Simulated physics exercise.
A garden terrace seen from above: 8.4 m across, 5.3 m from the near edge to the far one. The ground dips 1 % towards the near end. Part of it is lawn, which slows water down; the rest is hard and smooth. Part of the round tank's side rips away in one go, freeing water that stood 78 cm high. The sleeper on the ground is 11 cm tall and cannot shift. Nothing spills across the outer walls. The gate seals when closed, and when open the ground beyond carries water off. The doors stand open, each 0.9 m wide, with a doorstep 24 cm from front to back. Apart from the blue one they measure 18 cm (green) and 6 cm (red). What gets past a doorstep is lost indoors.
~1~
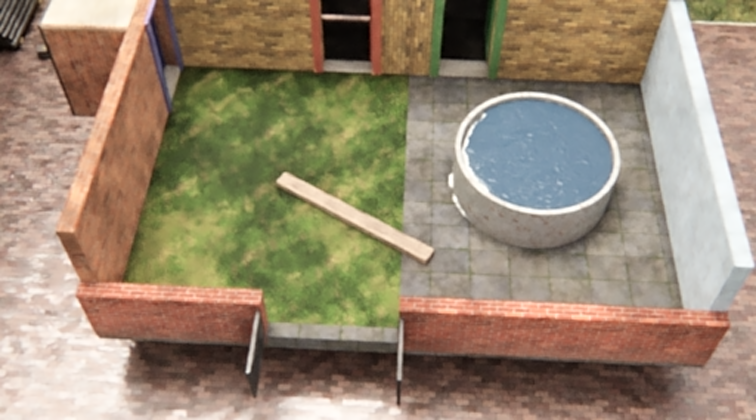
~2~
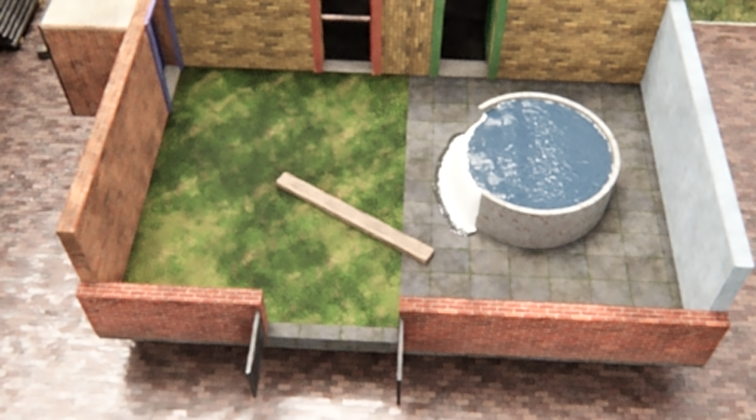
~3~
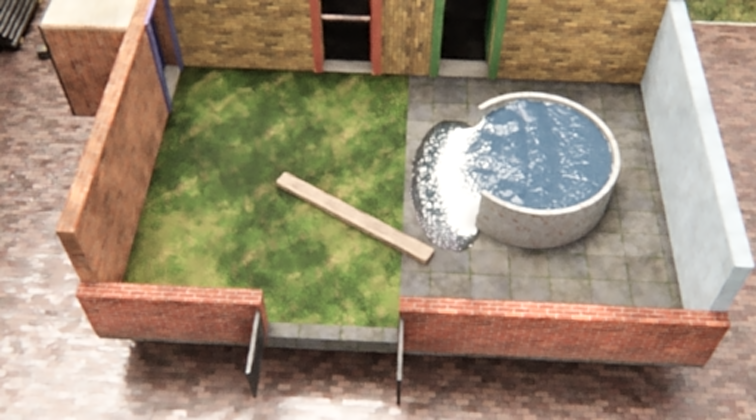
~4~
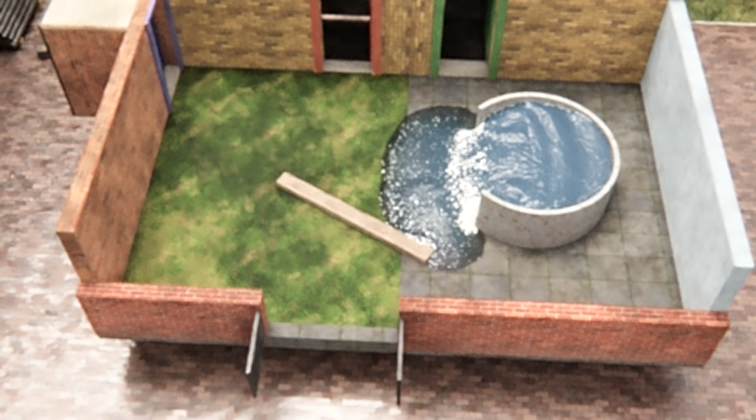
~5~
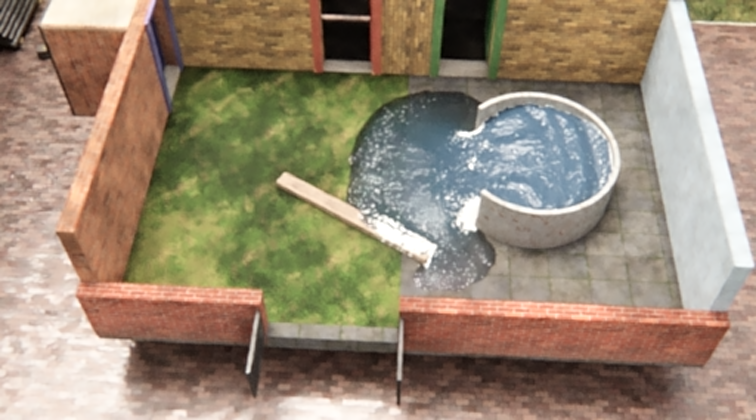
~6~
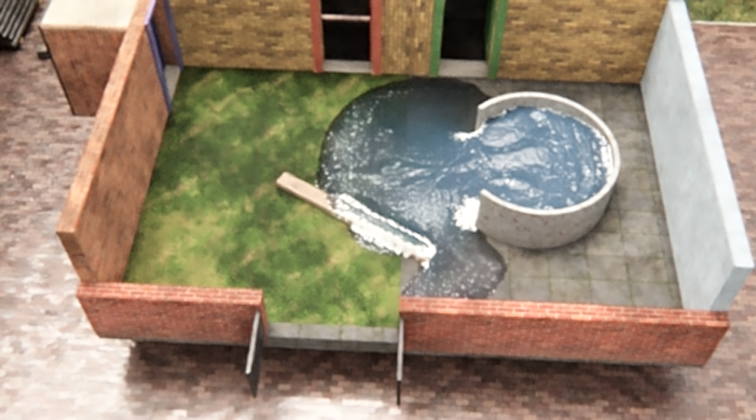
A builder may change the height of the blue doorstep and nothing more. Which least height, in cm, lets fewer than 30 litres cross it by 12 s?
At least 20 cm or so.
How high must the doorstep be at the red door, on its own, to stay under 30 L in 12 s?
Roughly 9.0 cm at red.
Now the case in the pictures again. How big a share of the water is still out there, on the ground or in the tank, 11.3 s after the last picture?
Some 80 per cent remains.
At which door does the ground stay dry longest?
The blue one.
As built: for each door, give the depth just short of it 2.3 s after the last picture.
Depths in cm: Green 2, blue 19, red 11.
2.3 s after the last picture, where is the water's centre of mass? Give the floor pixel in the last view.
Around (364, 171).
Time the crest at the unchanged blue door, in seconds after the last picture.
Around 2.8 s.
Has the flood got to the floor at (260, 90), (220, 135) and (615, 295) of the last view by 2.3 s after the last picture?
In that order: Wet, flooded, dry.
Then, 0.7 s after the last picture water covers 35 % of the floor, deepest (36 cm) near (367, 217); it has not reached the blue door.
Then, 2.3 s after the last picture water covers 70 % of the floor, deepest (42 cm) near (182, 68); 19 cm at the blue door, 0 litres in over its 15 cm doorstep.
Then, 11.3 s after the last picture water covers 95 % of the floor, deepest (12 cm) near (681, 330); 5 cm at the blue door, 69 litres in over its 15 cm doorstep.
At the blue door as built, the water peaked near 29 cm, 2.9 s after the last picture.
Run again over the same 12 s with other heights there, 54 litres in over 16.5 cm, 20 litres over 22.5 cm. The limit of 30 litres is kept from about 20 cm up.
